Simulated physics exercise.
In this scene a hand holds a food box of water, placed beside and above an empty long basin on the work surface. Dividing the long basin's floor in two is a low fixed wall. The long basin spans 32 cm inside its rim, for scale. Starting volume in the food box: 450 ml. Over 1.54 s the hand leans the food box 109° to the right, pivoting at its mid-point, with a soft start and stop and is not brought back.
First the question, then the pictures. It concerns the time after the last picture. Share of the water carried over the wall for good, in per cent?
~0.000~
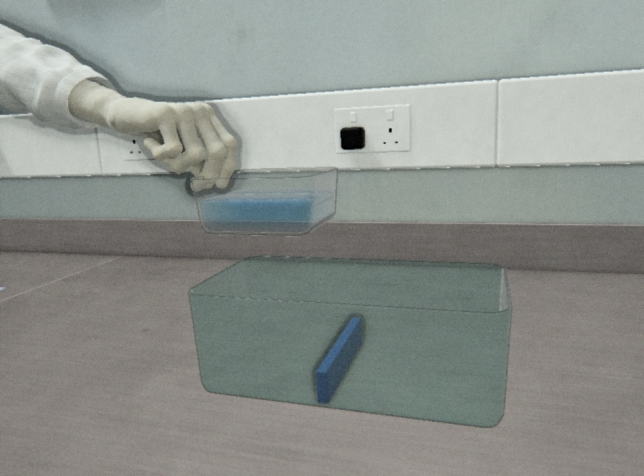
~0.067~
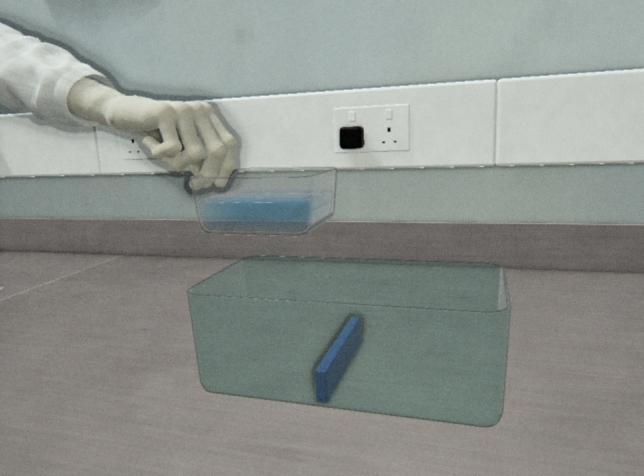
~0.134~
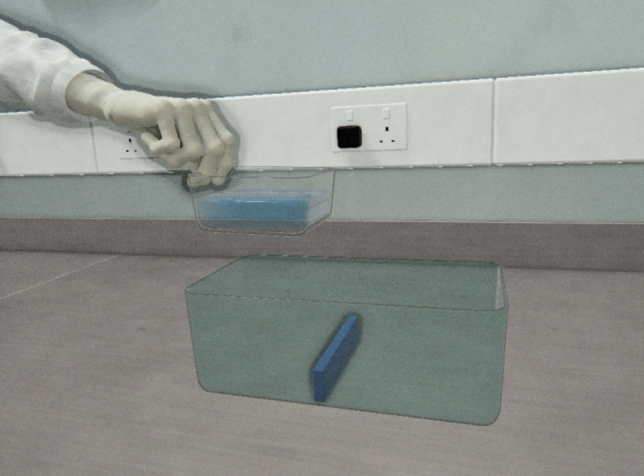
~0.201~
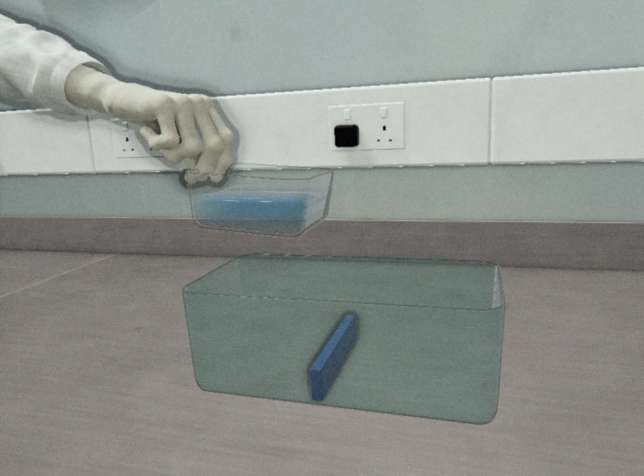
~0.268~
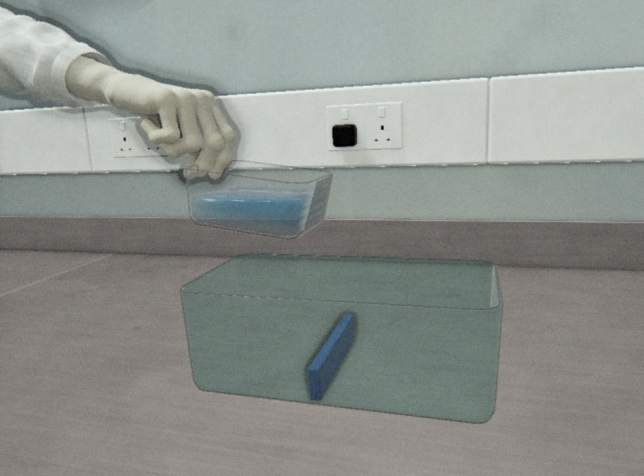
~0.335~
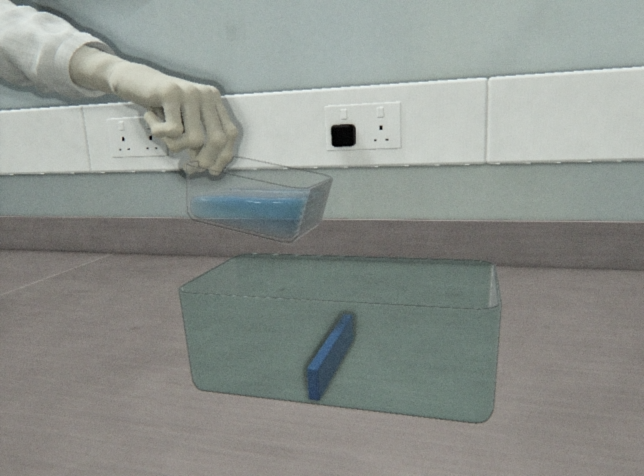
Near 77 per cent.
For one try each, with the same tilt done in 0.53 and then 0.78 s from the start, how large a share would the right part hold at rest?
Respectively about 70 and 75 percent.
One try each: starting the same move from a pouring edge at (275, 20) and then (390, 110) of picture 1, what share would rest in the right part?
The first try gives around 60 percent, the second around 95 percent.
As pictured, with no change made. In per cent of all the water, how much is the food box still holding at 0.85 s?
Remaining: Near 46 % of the total.
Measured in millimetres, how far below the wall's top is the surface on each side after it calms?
Noted: Left near 30 mm, right near 22 mm.
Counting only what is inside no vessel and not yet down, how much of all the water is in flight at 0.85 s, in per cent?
About 24 per cent.
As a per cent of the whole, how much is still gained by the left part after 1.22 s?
It comes to some 9 per cent.
By 0.85 s the tilt is 63° and 47 per cent is still to pour, 1 is left of the wall and 28 right of it.
By 1.22 s the tilt is 98° and 7 per cent is still to pour, 14 is left of the wall and 77 right of it.
By 1.61 s the tilt is 109° and 0 per cent is still to pour, 22 is left of the wall and 77 right of it.
By 2.04 s the tilt is 109° and 0 per cent is still to pour, 22 is left of the wall and 77 right of it.
At rest 22 per cent lies left of the wall, 77 right of it and 1 outside.
